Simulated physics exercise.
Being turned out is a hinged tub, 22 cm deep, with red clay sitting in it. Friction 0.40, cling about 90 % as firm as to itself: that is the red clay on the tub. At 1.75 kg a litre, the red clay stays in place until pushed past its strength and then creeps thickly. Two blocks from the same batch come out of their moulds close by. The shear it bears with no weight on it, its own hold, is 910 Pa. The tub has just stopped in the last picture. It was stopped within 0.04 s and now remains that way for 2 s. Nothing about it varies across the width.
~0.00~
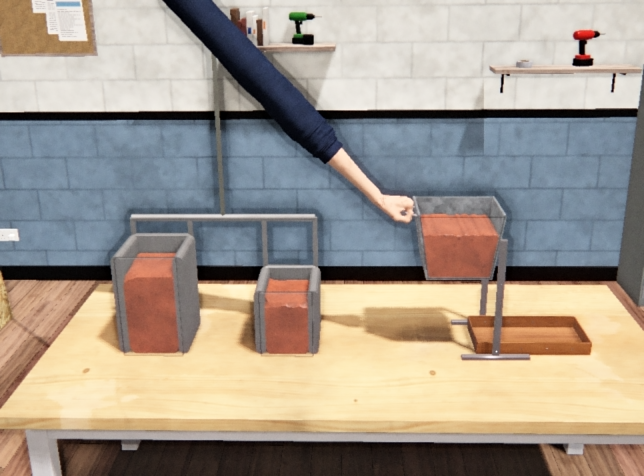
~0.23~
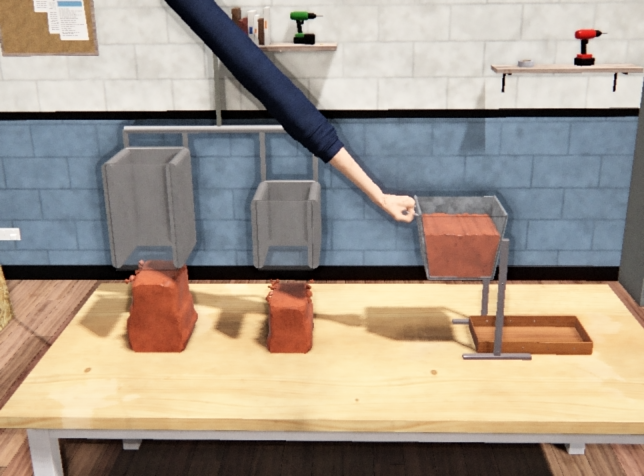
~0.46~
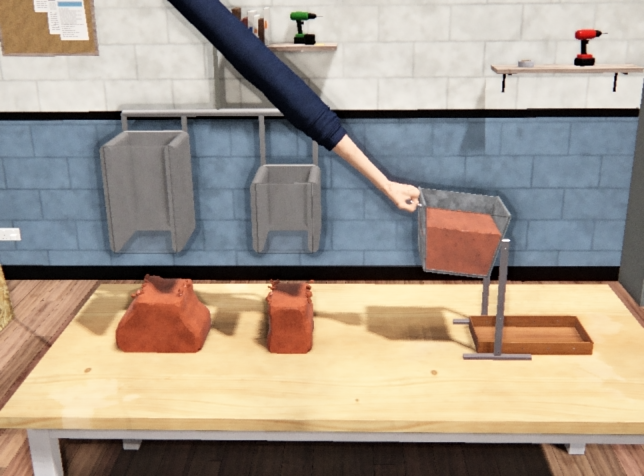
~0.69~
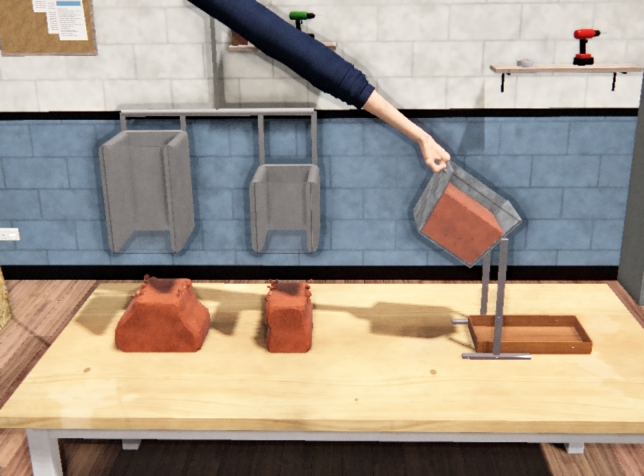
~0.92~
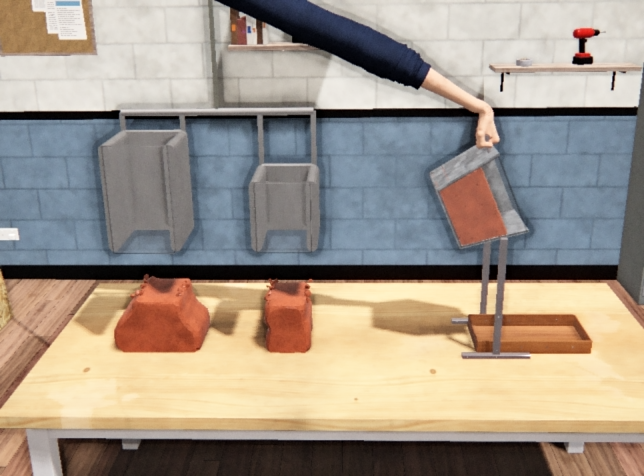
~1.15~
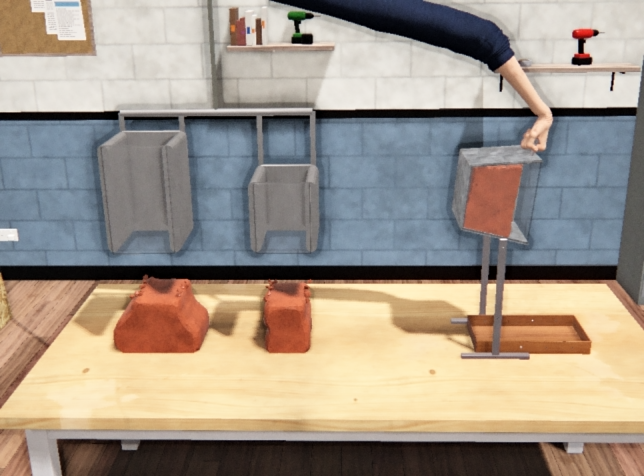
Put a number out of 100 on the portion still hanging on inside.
Roughly 41 percent of it hangs on.
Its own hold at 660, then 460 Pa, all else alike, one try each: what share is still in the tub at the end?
Try one gives 45 per cent, try two gives 40 per cent.
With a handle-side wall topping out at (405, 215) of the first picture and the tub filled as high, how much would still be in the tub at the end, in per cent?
Some 35 percent would still be in the tub at the end.
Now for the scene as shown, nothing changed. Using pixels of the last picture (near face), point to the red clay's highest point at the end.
Roughly at pixel (493, 203).
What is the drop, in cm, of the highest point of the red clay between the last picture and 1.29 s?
Roughly 3 cm.
After 1.29 s, the tub is at 95 degrees and holds 100 %.
After 1.46 s, the tub is at 95 degrees and holds 76 %.
After 1.63 s, the tub is at 95 degrees and holds 44 %.
After 1.80 s, the tub is at 95 degrees and holds 41 %.
After 3.15 s, at the end, the tub is at 95 degrees and holds 41 %.
